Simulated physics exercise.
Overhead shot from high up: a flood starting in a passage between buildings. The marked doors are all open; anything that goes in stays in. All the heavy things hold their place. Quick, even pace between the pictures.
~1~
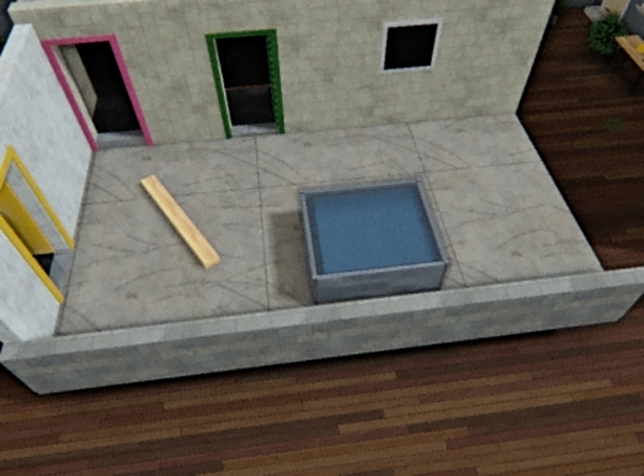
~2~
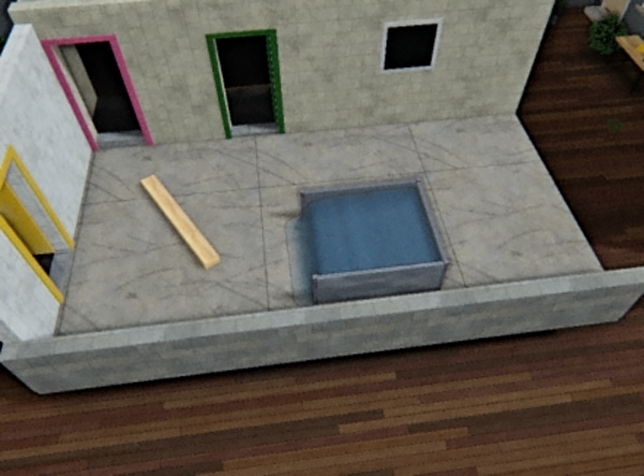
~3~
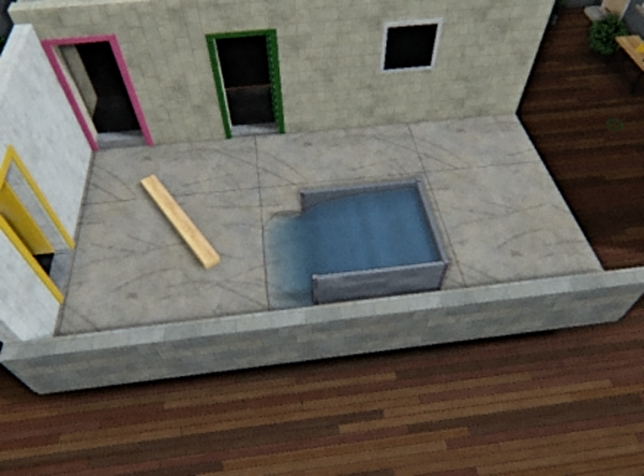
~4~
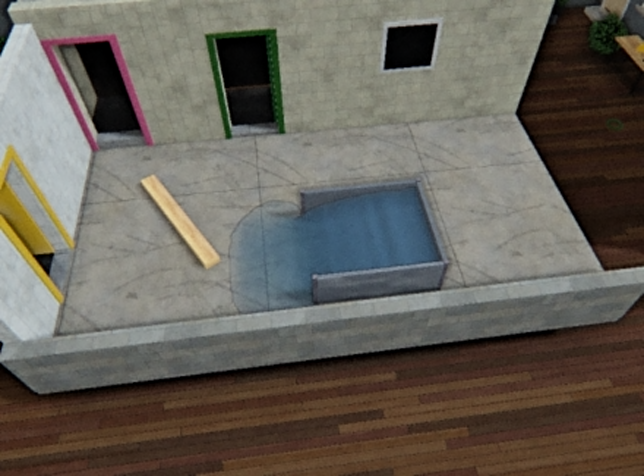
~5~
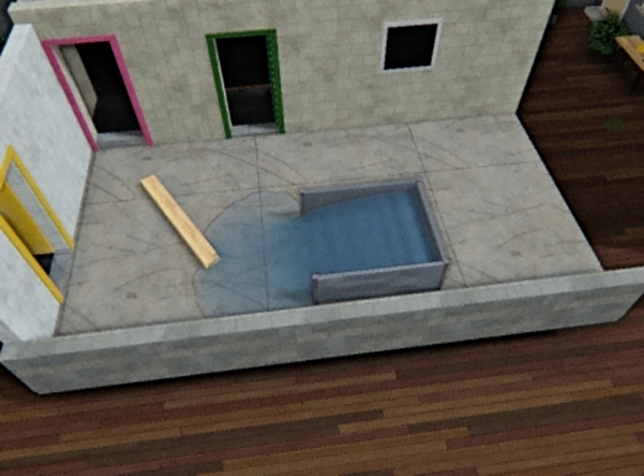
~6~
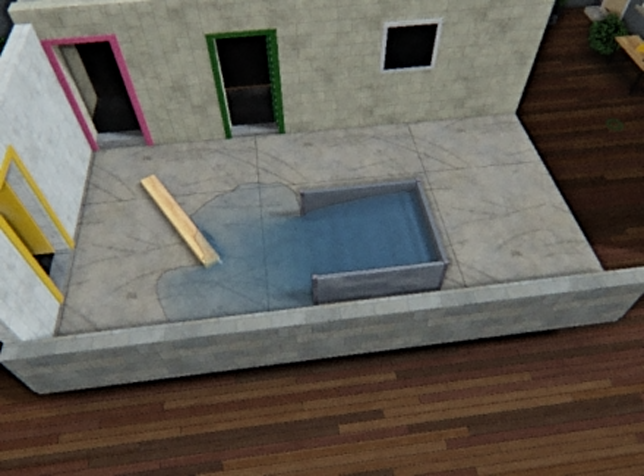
Water poured out of the open left side of a square tank and spread left across the grey stone floor, reaching a wooden plank and creeping around its lower end.
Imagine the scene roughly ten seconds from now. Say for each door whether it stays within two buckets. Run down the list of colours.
The pink door stays within two buckets; the yellow door goes past two buckets; the green door stays within two buckets.
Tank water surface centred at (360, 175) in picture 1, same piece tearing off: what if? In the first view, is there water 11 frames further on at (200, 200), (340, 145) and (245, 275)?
Result: Inundated; spared; inundated.
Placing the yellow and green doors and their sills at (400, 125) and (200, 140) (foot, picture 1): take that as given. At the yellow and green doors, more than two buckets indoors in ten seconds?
First the yellow door, which stays on the safe side, then the green door, which crosses the line.
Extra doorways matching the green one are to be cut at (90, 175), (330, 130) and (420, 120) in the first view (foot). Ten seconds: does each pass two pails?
Door one breaks the limit, door two stays inside the limit, door three stays inside the limit.
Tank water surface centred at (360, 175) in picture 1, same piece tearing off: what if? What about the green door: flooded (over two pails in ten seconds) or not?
Then the green door falls short.
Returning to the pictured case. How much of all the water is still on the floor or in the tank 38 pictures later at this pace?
Estimate: Close to 94 %.
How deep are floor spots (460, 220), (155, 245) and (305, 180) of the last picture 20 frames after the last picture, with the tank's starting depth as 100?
First spot roughly 0 %, second 6 %, third 0 %.
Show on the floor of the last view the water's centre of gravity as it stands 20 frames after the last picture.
My reading is close to (202, 241).
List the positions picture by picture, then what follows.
In the first picture, still water in the water tank at (370, 229).
In the second picture, water pours out at (311, 252) and has run to (302, 217).
In the third picture, the front is at (280, 217), out from the gap at (311, 253).
In the fourth picture, the front is at (258, 211), out from the gap at (311, 254).
In the fifth picture, water pours out at (311, 254) and has run to (204, 238).
In the sixth picture, water pours out at (311, 254) and has run to (164, 292).
A moment on, water covers 30 % of the floor; the pink door not reached, the yellow door under two buckets in, the green door not reached.
Next, water covers 40 % of the floor; the pink door wet at the sill, nothing in, the yellow door under two buckets in, the green door not reached.
Then, water covers 45 % of the floor; the pink door wet at the sill, nothing in, the yellow door over two buckets in, the green door wet at the sill, nothing in.
Later, water covers 65 % of the floor; the pink door wet at the sill, nothing in, the yellow door far over two buckets in, the green door under two buckets in.
In the end, water covers 90 % of the floor; the pink door wet at the sill, nothing in, the yellow door far over two buckets in, the green door under two buckets in.
